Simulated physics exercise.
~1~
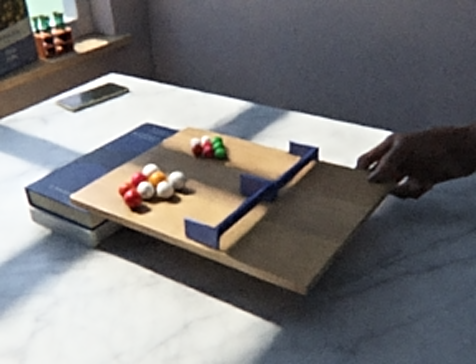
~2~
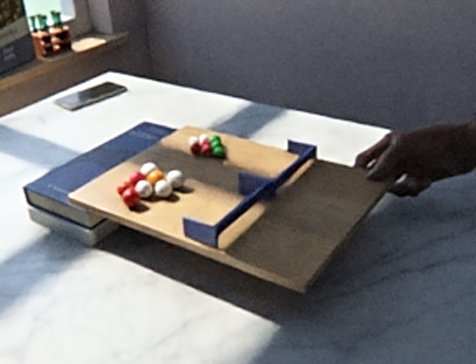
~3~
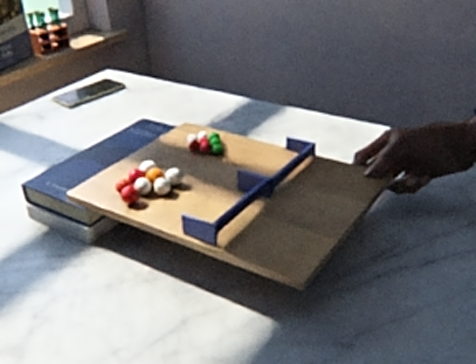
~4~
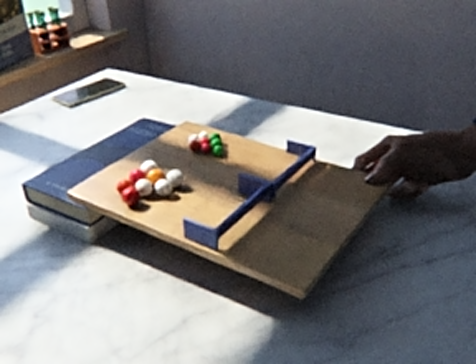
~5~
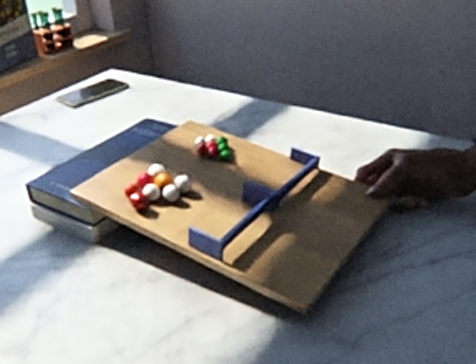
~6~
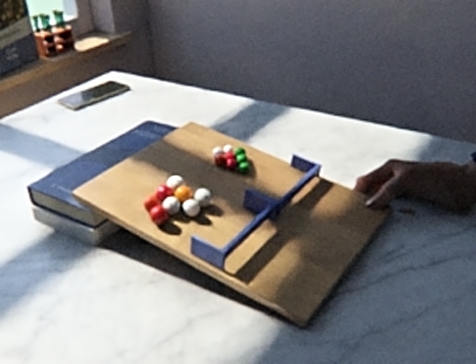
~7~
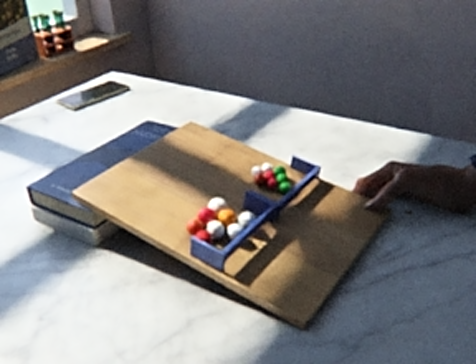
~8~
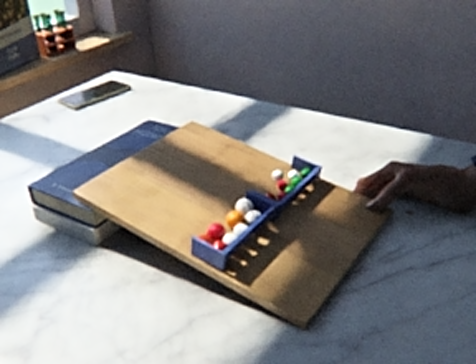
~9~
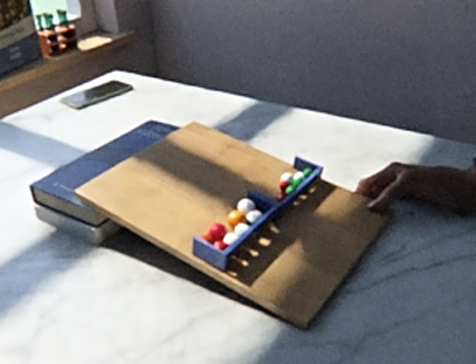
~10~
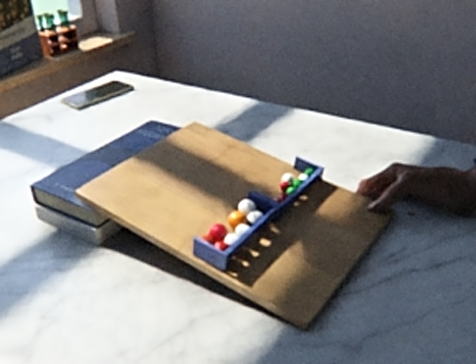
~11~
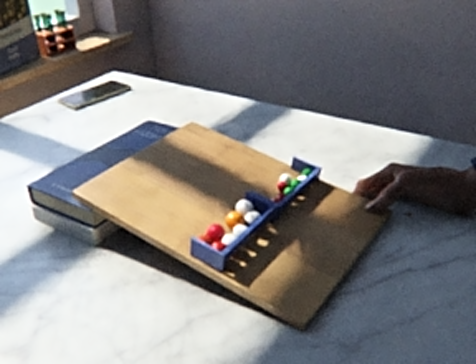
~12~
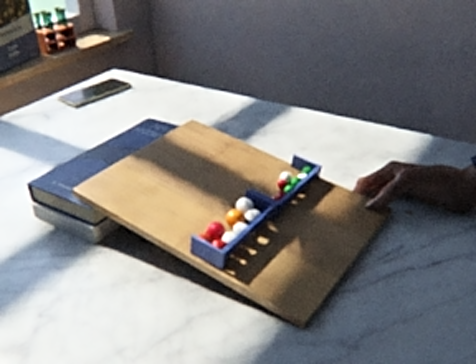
Colourful balls roll down a wooden board as a hand lowers it, gathering against blue barriers.
